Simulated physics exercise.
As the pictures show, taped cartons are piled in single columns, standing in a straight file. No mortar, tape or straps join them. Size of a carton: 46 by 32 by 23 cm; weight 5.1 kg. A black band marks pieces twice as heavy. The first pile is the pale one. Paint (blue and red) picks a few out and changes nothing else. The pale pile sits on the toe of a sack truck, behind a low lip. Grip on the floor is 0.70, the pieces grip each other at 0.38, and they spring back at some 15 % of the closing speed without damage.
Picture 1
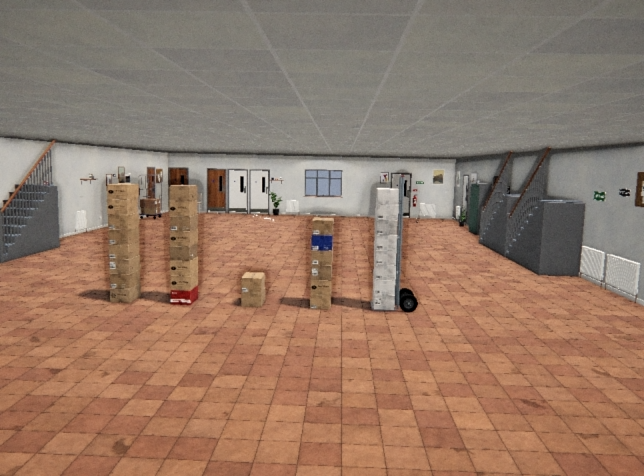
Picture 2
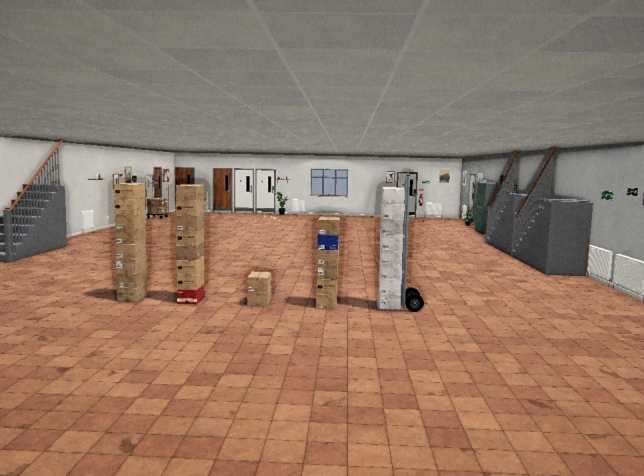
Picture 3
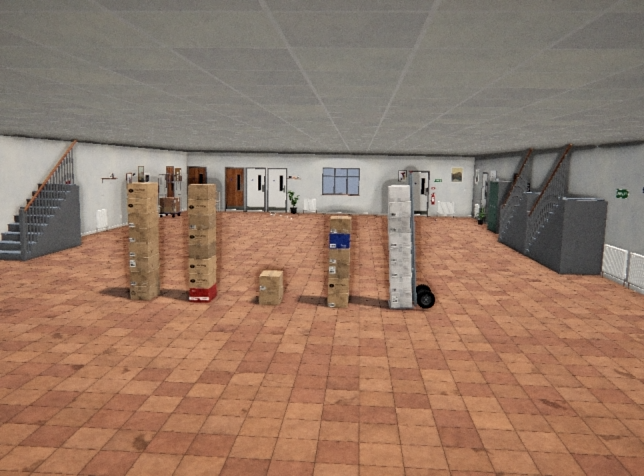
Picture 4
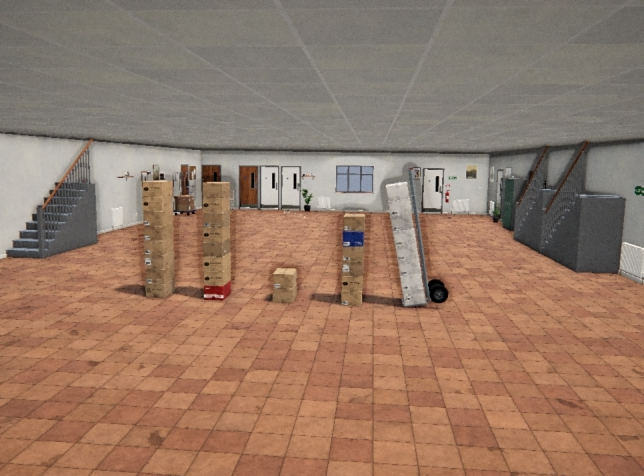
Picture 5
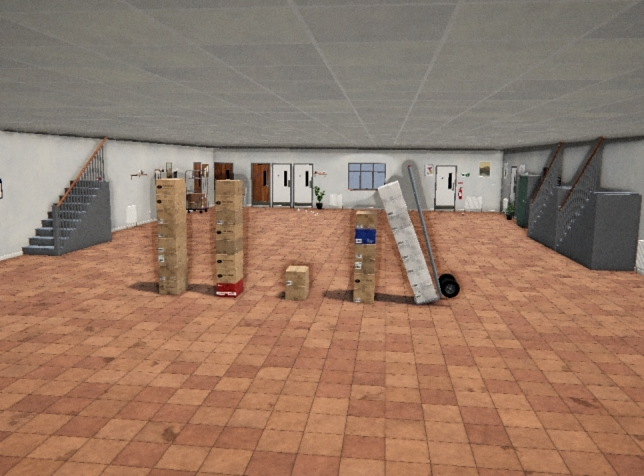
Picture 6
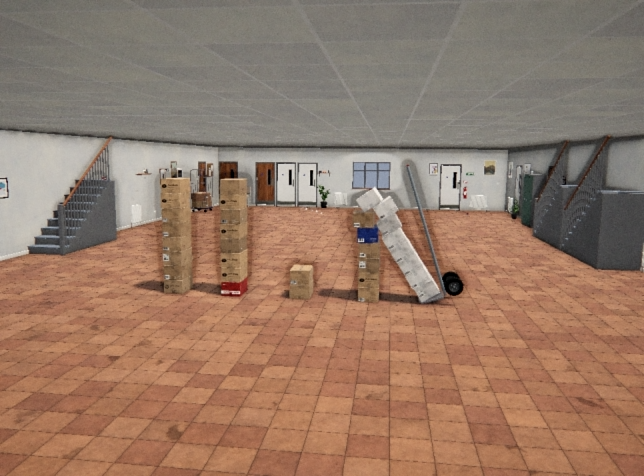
The tall pale stack of boxes on a hand truck slowly leaned left as the truck tilted, until its top met the neighboring brown stack with the blue box, while the other cartons stood still.
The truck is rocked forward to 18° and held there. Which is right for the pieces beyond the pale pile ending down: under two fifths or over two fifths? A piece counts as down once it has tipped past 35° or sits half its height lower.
The part is fewer than two in five.
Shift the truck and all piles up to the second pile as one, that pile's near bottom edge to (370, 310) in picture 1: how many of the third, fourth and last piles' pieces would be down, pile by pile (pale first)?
In that case third 1, fourth 0, last 0.
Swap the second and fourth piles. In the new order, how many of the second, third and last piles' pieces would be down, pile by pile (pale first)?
In that case second 7, third 0, last 0.
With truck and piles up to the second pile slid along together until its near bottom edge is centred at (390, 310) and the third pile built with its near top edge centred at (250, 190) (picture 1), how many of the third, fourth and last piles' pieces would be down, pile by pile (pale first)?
In that case third 0, fourth 0, last 0.
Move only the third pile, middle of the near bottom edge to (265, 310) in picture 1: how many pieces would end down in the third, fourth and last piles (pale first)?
Then third 0, fourth 0, last 0.
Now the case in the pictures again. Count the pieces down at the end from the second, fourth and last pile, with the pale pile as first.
By pile: Second 5, fourth 0, last 0.
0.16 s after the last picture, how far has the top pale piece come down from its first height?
About 20 cm.
Then, 0.16 s on from the sixth picture, 8 of the pale pile down; none of the 24 other cartons down, 5 disturbed; blue carton tipped 9°.
Then, 0.42 s on from the sixth picture, 8 of the pale pile down; none of the 24 other cartons down, 5 disturbed; blue carton tipped 27°.
Then, 0.70 s on from the sixth picture, 8 of the pale pile down; 5 of the 24 other cartons down; blue carton tipped 63°, 41 cm lower.
Then, 1.48 s on from the sixth picture, 8 of the pale pile down; 5 of the 24 other cartons down; blue carton on its side.
Finally, 8 of the pale pile down; 5 of the 24 other cartons down; blue carton on its side; red carton unmoved. That is 21 per cent. Seen by the last camera, middles, blue carton near (298, 256), red carton near (234, 286).
